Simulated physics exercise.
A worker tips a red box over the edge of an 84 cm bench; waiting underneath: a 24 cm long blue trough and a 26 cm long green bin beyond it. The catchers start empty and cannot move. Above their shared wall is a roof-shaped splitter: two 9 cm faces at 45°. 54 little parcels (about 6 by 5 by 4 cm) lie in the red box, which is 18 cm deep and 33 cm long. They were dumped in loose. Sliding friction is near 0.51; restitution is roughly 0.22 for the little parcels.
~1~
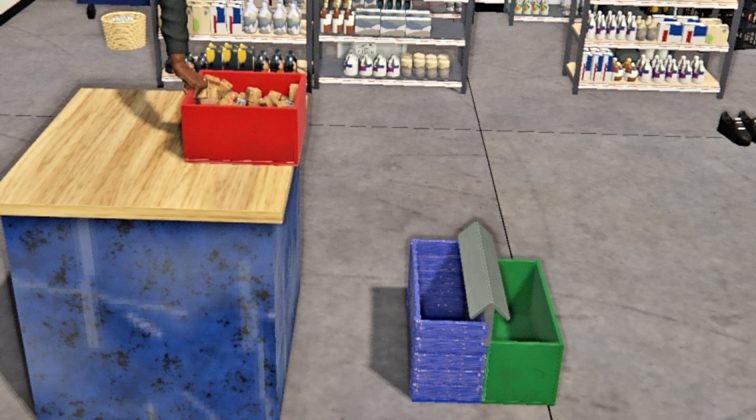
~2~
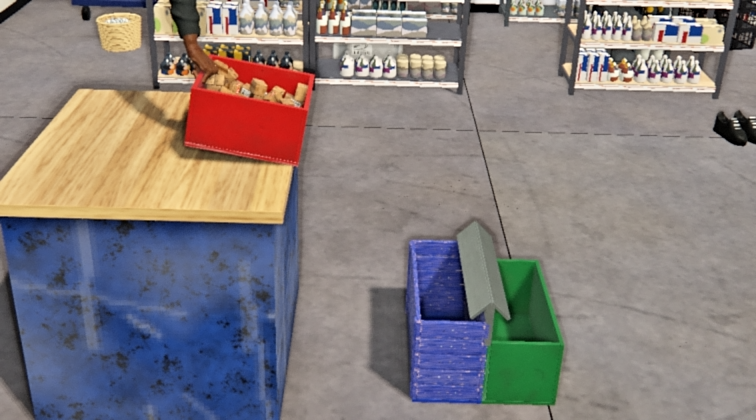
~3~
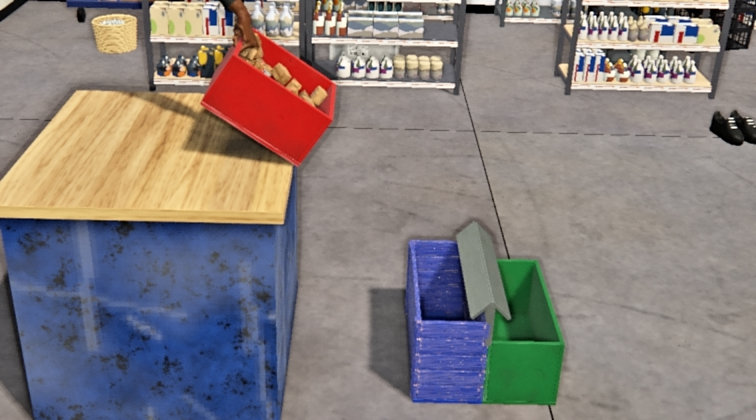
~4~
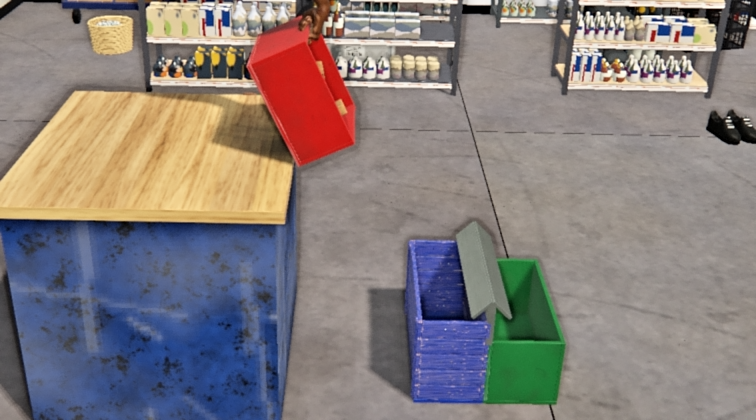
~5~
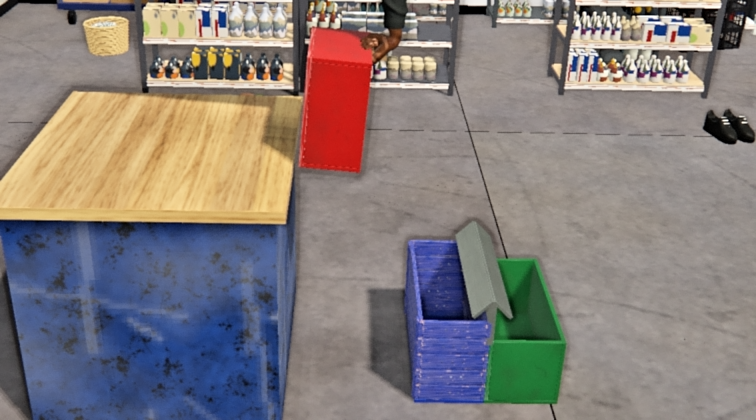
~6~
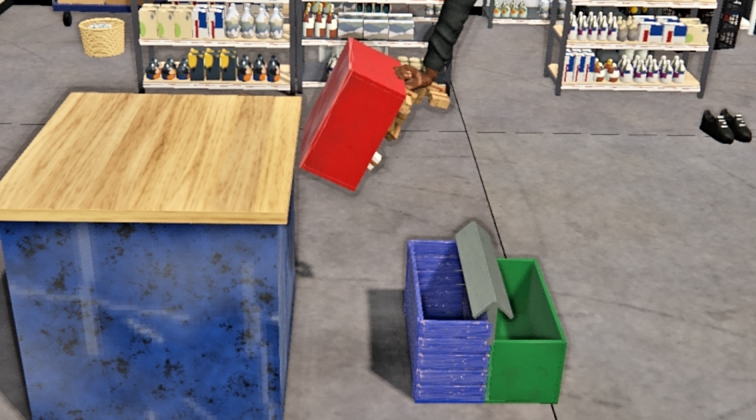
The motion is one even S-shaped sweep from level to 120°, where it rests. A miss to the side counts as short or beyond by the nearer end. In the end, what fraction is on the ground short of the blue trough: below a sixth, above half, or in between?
In the end a sixth to a half of them are on the ground short of the blue trough.
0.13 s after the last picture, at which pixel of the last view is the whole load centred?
Around (412, 175).
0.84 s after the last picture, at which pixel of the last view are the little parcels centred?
Near (446, 346).
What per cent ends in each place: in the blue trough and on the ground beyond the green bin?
About 45 and 10 per cent.
Then, 0.13 s after the last picture, tilt 120°; 11 still in the red box and 43 in the air.
Then, 0.30 s after the last picture, tilt 120°; 5 still in the red box, 15 in the blue trough, 7 in the green bin, 1 on the ground short of the blue trough, 2 on the ground beyond the green bin and 24 in the air.
Then, 0.54 s after the last picture, tilt 120°; 24 in the blue trough, 11 in the green bin, 7 on the ground short of the blue trough, 5 on the ground beyond the green bin and 7 in the air.
When it is over (0.84 s after the last picture), 24 in the blue trough, 11 in the green bin, 14 on the ground short of the blue trough and 5 on the ground beyond the green bin. Asked share, 14 of 54, 26 per cent.
